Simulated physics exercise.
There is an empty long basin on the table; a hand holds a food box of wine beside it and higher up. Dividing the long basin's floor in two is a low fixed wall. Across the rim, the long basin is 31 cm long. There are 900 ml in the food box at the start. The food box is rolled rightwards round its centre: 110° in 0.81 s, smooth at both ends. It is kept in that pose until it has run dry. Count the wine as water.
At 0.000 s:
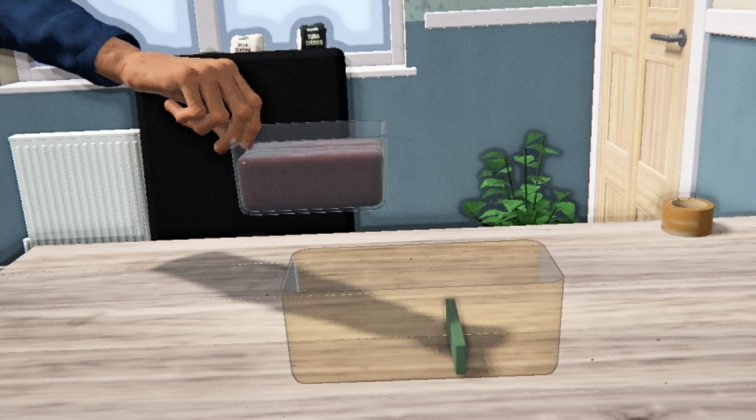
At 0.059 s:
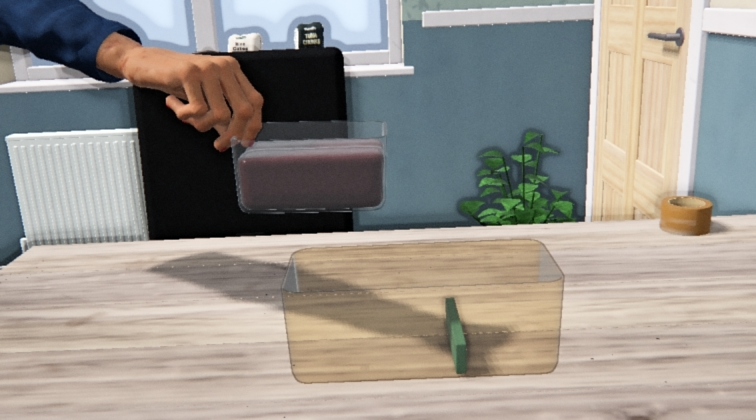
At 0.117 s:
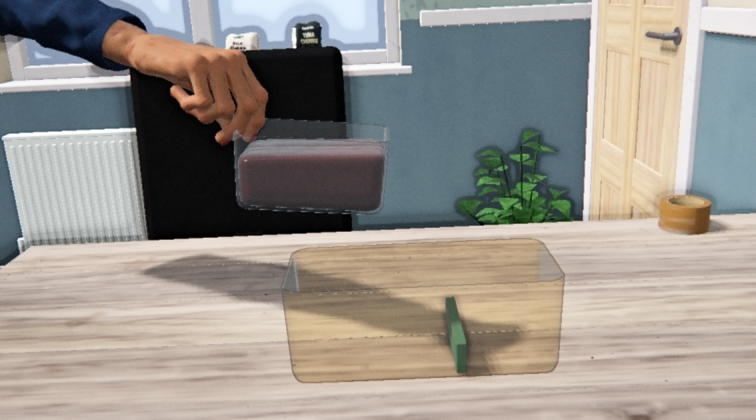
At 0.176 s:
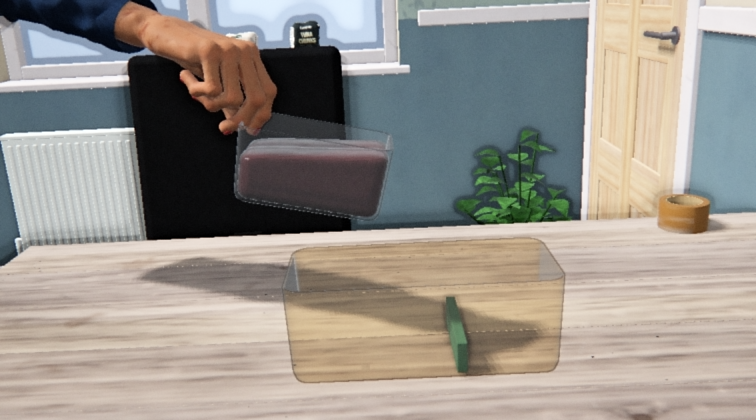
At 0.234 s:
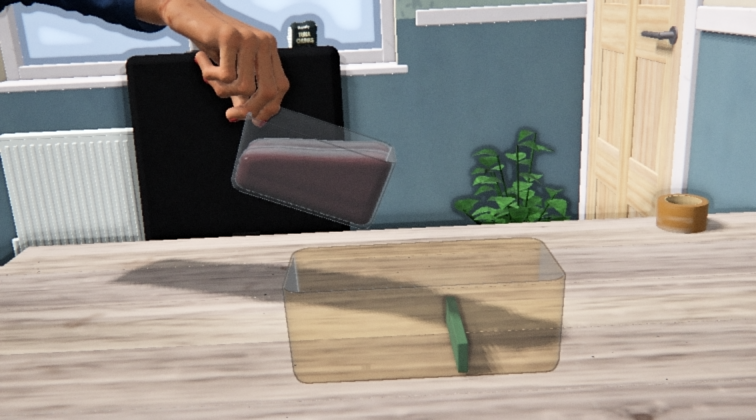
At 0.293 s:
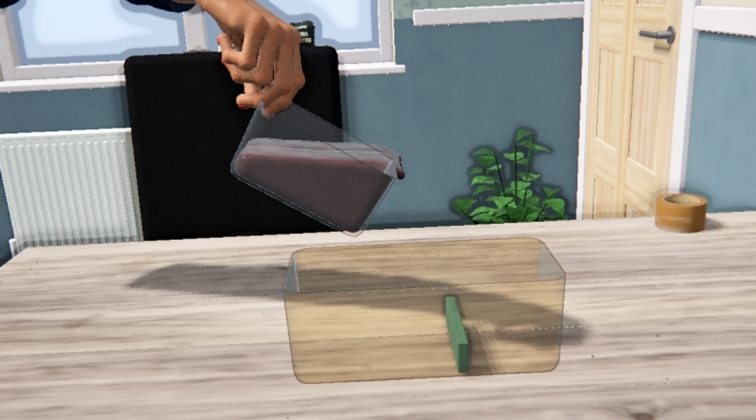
Above a clear basin on a table, a hand tilts a box of dark liquid rightwards.
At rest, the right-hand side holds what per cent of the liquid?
It holds some 30 in every hundred.
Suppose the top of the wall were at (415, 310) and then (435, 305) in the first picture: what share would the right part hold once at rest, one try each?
In turn about 60 and 45 per cent.
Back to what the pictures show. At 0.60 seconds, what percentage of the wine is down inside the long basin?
Around 46 percent.
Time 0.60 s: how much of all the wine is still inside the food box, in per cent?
At that time about 20 in a hundred parts are still held.
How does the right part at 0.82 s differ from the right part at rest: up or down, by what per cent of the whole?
Change: Increase, about 2.
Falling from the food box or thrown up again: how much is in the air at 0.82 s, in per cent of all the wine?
I'd say some 9 per cent is in the air.
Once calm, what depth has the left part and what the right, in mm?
24 mm left, 20 mm right.
Then, 0.60 s in, the tilt is 92° and 21 per cent is still to pour, 22 is left of the wall and 23 right of it.
Then, 0.82 s in, the tilt is 110° and 4 per cent is still to pour, 55 is left of the wall and 28 right of it.
Then, 1.06 s in, the tilt is 110° and 0 per cent is still to pour, 63 is left of the wall and 30 right of it.
Then, 1.31 s in, the tilt is 110° and 0 per cent is still to pour, 63 is left of the wall and 30 right of it.
Finally, 63 per cent lies left of the wall, 30 right of it and 7 outside.
